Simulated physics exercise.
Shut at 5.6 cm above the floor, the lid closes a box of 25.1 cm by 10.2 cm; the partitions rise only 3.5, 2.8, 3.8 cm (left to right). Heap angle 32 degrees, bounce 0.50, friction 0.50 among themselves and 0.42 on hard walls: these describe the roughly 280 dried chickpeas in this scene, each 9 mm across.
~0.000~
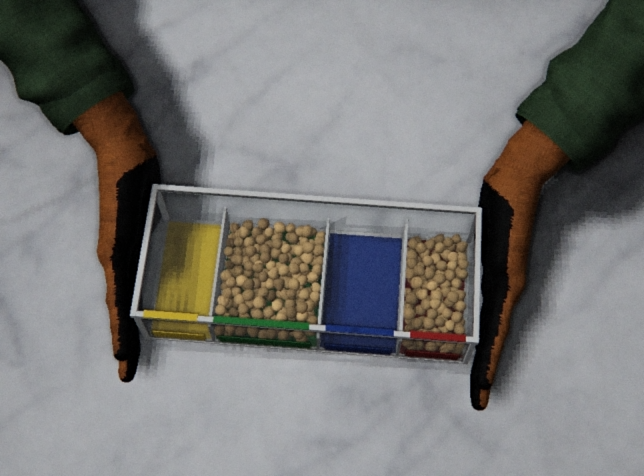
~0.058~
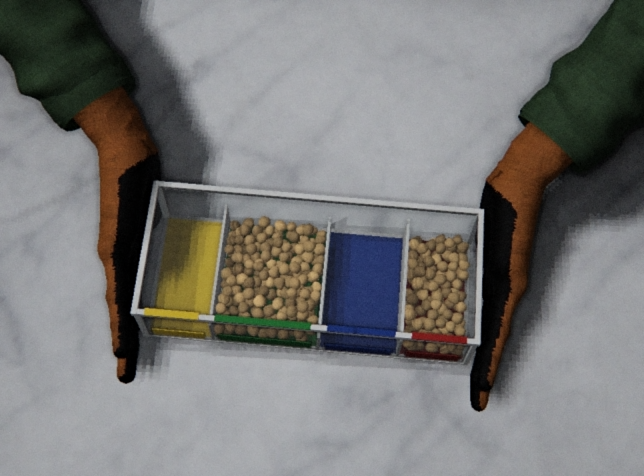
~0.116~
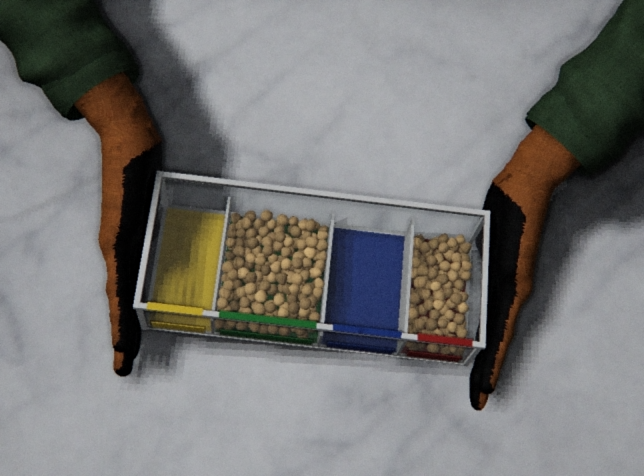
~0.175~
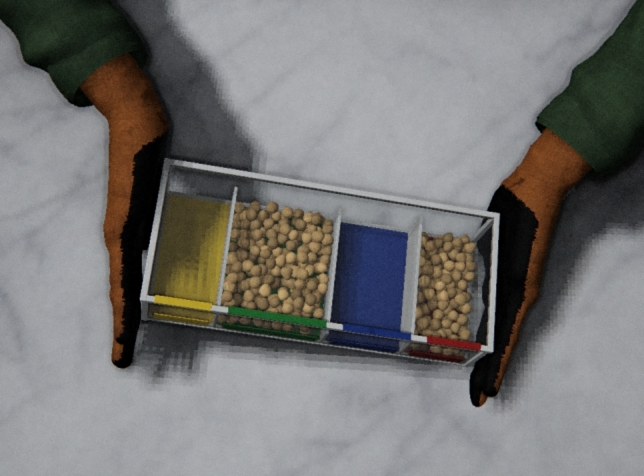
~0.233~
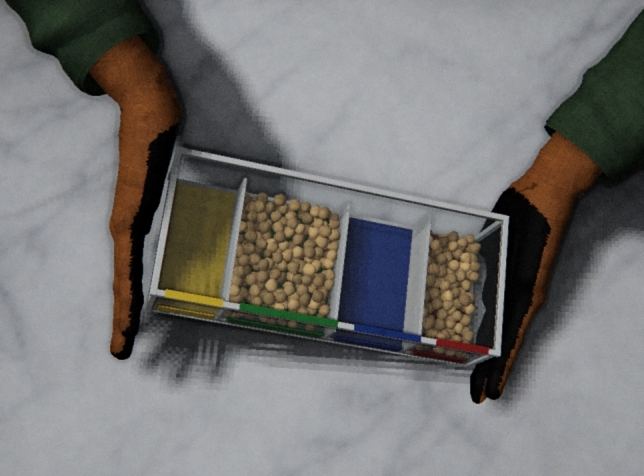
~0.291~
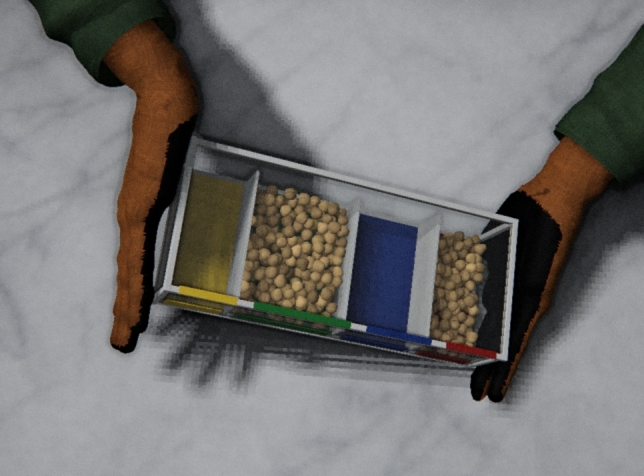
The clip shows two hands in green sleeves holding a clear box with yellow, green, blue and red compartments, chickpeas filling the green and red ones, first nearly level, then tilting it steadily so its right side drops lower.
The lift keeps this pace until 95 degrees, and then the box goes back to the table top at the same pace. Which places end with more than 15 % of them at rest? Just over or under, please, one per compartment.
Red compartment: Over, blue compartment: Over, green compartment: Under, yellow compartment: Under.
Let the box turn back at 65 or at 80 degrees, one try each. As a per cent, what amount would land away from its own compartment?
First try: Around 15 %; second try: Around 35 %.
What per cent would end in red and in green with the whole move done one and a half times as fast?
Red 65 %, green 5 %.
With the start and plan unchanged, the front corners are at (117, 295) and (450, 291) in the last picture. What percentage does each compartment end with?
The compartments end with red 20 per cent, blue 0 per cent, green 35 per cent and yellow 40 per cent.
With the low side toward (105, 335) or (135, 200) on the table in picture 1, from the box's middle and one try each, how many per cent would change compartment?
The share comes to about 50 in a hundred, then about 45 in a hundred.
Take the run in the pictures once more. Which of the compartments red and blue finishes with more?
I'd say the red side has more in it.
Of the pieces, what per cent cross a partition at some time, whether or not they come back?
50 per cent, give or take.
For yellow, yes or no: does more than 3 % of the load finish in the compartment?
For yellow, the answer is negative.
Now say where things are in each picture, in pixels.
Box tilt 0 degrees, front corners at (137, 312) and (473, 338); red 40 %, green 60 %, in the first frame.
Box tilt 1 degrees, front corners at (138, 310) and (475, 340), in the second frame.
Box tilt 5 degrees, front corners at (140, 304) and (480, 343), lowest corner right front, in the third frame.
Box tilt 11 degrees, front corners at (147, 296) and (487, 347), lowest corner right front, in the fourth frame.
Box tilt 17 degrees, front corners at (157, 290) and (495, 351), lowest corner right front, in the fifth frame.
Box tilt 22 degrees, front corners at (170, 286) and (501, 355), lowest corner right front; red 40 %, green 60 %. The box's pace is about 95 degrees a second, in the sixth frame.
After 1.15 s, tilt 94 degrees; red 50 %, blue 20 %, green 30 %.
After 1.73 s, tilt 40 degrees; red 65 %, blue 25 %, green 10 %.
Then, at 2.35 s, tilt 0 degrees; red 65 %, blue 25 %, green 10 %.
In the end, at 2.9 s, red 65 %, blue 25 %, green 10 %, yellow 0 %.
